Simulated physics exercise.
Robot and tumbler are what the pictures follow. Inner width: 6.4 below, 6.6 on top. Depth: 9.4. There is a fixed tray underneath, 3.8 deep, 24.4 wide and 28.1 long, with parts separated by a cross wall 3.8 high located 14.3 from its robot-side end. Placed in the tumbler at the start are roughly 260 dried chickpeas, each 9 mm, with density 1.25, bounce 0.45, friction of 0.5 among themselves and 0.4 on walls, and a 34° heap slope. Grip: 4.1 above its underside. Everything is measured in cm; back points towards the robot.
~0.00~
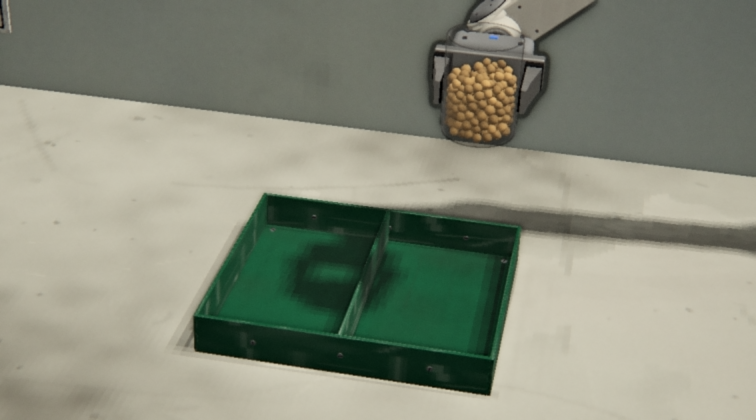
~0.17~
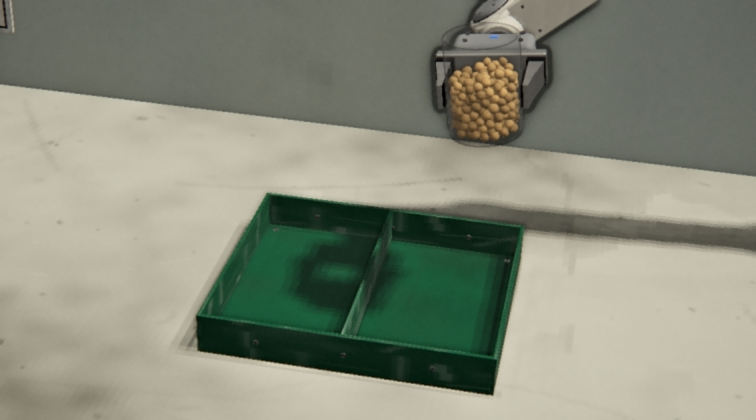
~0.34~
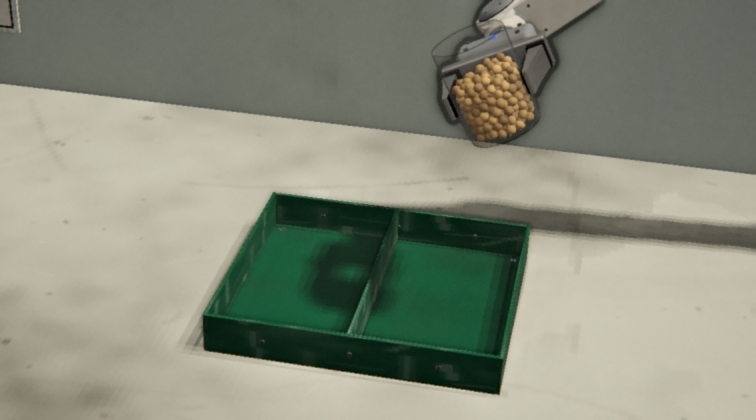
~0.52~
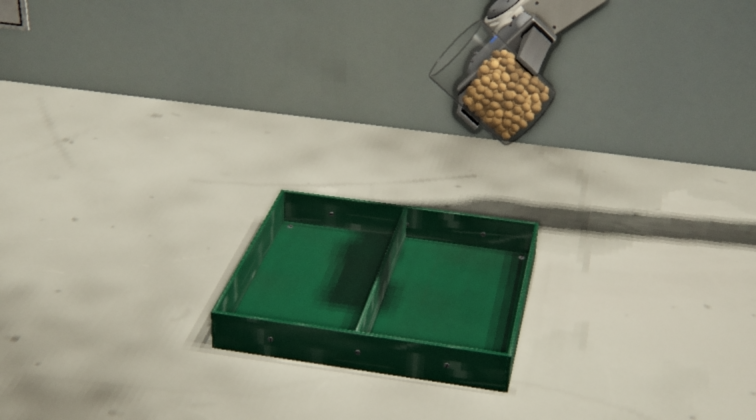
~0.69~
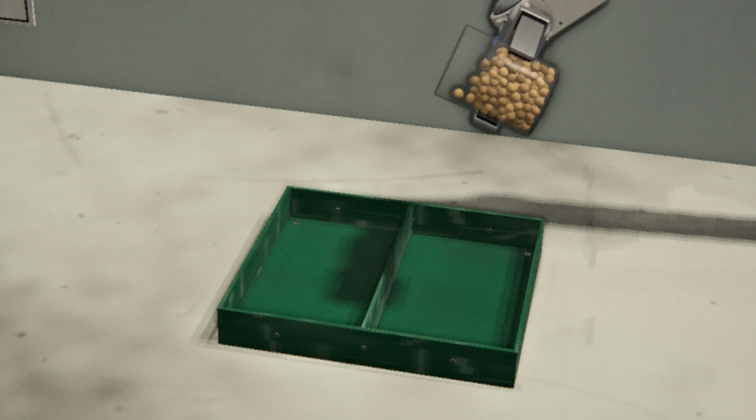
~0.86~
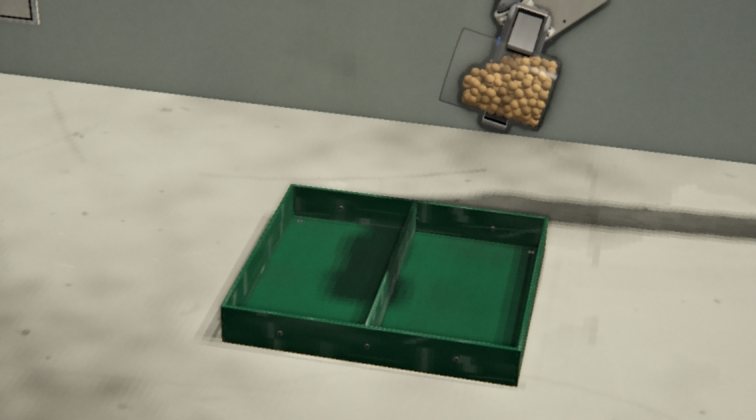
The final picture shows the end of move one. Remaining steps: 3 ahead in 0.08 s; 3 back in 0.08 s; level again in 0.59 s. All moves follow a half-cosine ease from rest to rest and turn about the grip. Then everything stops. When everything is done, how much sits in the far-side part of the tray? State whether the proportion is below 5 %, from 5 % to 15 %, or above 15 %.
The proportion is above 15 %.
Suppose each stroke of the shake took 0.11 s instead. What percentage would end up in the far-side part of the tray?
Around 10 percent.
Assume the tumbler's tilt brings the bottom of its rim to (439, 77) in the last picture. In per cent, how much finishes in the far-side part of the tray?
The share is around 10 %.
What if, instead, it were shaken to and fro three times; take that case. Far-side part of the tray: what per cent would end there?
It would come to around 40 %.
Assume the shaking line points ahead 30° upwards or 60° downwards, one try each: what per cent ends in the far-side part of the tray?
I'd say close to 45 percent for the first and close to 0 percent for the second.
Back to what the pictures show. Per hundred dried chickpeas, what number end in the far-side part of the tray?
About 30 %.
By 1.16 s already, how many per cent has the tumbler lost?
About 30 per cent by then.
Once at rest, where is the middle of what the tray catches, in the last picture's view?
It ends up close to (321, 279).
After 1.16 s, tilted 67° forward, highest piece 26 above the table; 181 in the tumbler, 13 in the far-side part, 2 in the robot-side part, 68 in flight or on a rim.
After 1.46 s, tilted 12° forward, highest piece 29 above the table; 177 in the tumbler, 73 in the far-side part, 10 in the robot-side part, 3 on the table or floor, 1 in flight or on a rim.
After 1.81 s, level, highest piece 27 above the table; 177 in the tumbler, 73 in the far-side part, 11 in the robot-side part, 3 on the table or floor.
After 2.86 s, level, highest piece 27 above the table; 177 in the tumbler, 73 in the far-side part, 11 in the robot-side part, 3 on the table or floor.
In the end, 177 in the tumbler, 73 in the far-side part, 11 in the robot-side part, 3 on the table or floor. That is 28 % in the far-side part of the tray.
